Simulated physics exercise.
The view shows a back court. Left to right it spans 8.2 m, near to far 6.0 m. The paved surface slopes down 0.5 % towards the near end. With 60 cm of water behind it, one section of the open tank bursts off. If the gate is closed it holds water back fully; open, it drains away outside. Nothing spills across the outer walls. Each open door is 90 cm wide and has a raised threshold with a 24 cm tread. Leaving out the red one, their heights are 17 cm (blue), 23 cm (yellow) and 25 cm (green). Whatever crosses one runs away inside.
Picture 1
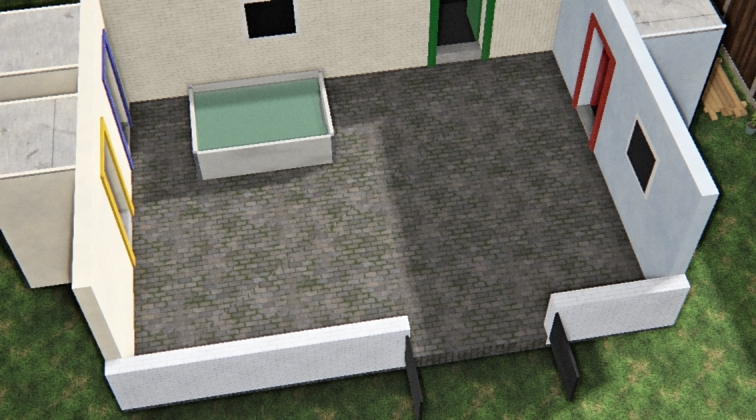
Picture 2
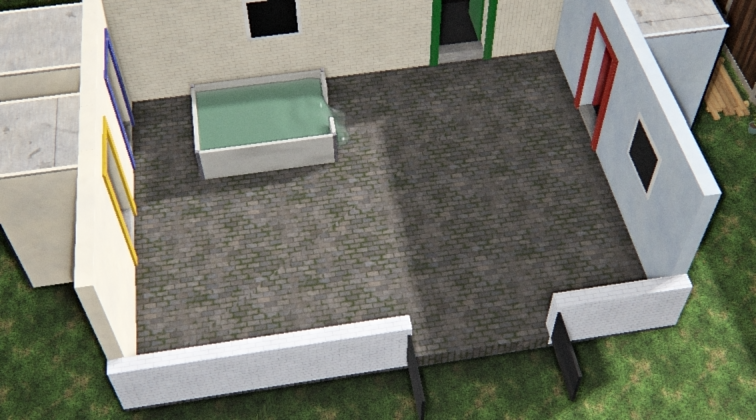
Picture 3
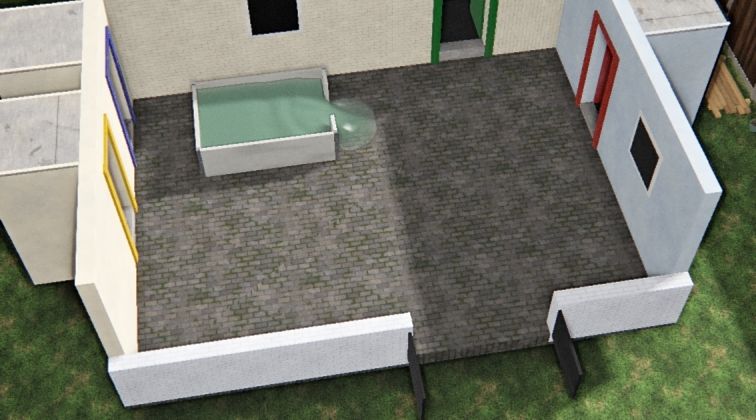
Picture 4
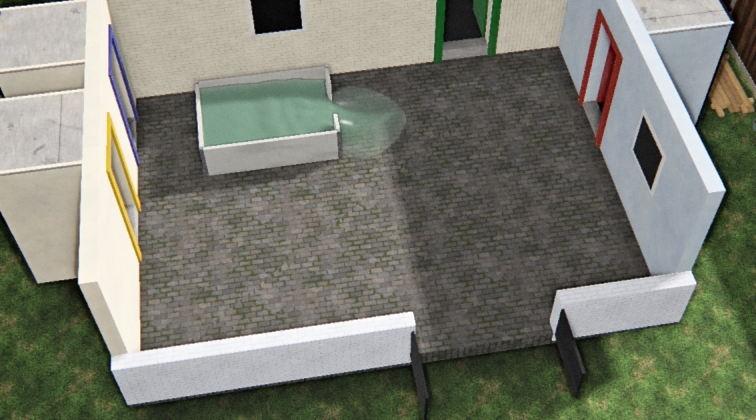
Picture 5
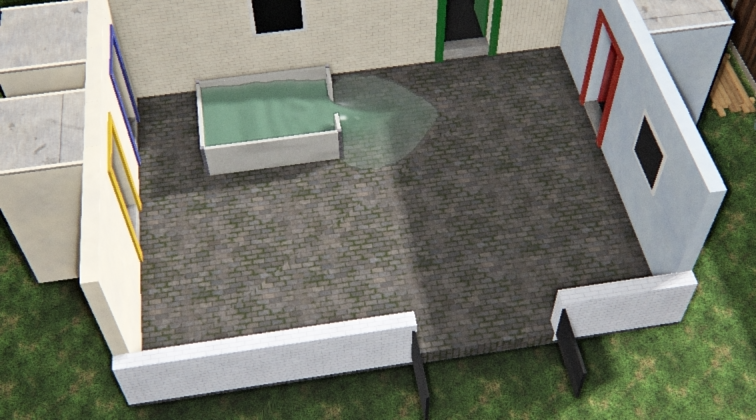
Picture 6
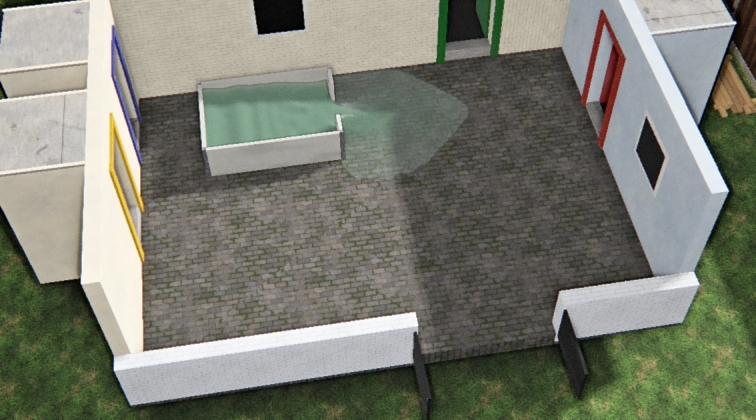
At first, a white-walled tank of green water sits still on the dry grey paving of a walled court. Then its right end opens and water pours out through the gap, spreading rightward across the paving in a thin, widening sheet, with dry floor still between it and the red door.
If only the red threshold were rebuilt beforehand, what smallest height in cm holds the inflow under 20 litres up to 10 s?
At least 11 cm or so.
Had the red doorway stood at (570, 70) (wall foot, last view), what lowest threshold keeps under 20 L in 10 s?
About 21 cm.
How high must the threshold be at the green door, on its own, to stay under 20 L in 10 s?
Roughly 6.5 cm at green.
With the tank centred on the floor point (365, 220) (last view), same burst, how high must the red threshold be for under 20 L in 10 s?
Then roughly 11.5 cm.
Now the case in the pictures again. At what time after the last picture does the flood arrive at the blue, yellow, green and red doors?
Arrival: Blue not in the 10 s, yellow not within the 10 s, green 0.5 s, red 1.0 s.
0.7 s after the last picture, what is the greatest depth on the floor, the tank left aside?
About 28 cm.
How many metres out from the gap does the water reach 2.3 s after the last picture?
Roughly 5.8 m.
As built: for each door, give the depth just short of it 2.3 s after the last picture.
In cm: Blue 0, yellow 0, green 9, red 17.
Then, 0.7 s after the last picture water covers 25 % of the floor, deepest (28 cm) near (348, 124); it has not reached the red door.
Then, 2.3 s after the last picture water covers 40 % of the floor, deepest (28 cm) near (566, 68); 17 cm at the red door, 8 litres in over its 10 cm threshold.
Then, 9.3 s after the last picture water covers 65 % of the floor, deepest (11 cm) near (638, 308); 7 cm at the red door, 30 litres in over its 10 cm threshold.
At the red door as built, the water peaked near 17 cm, 2.5 s after the last picture.
Run again over the same 10 s with other heights there, 30 litres in over 10 cm, 15 litres over 12 cm. The limit of 20 litres is kept from about 11 cm up.
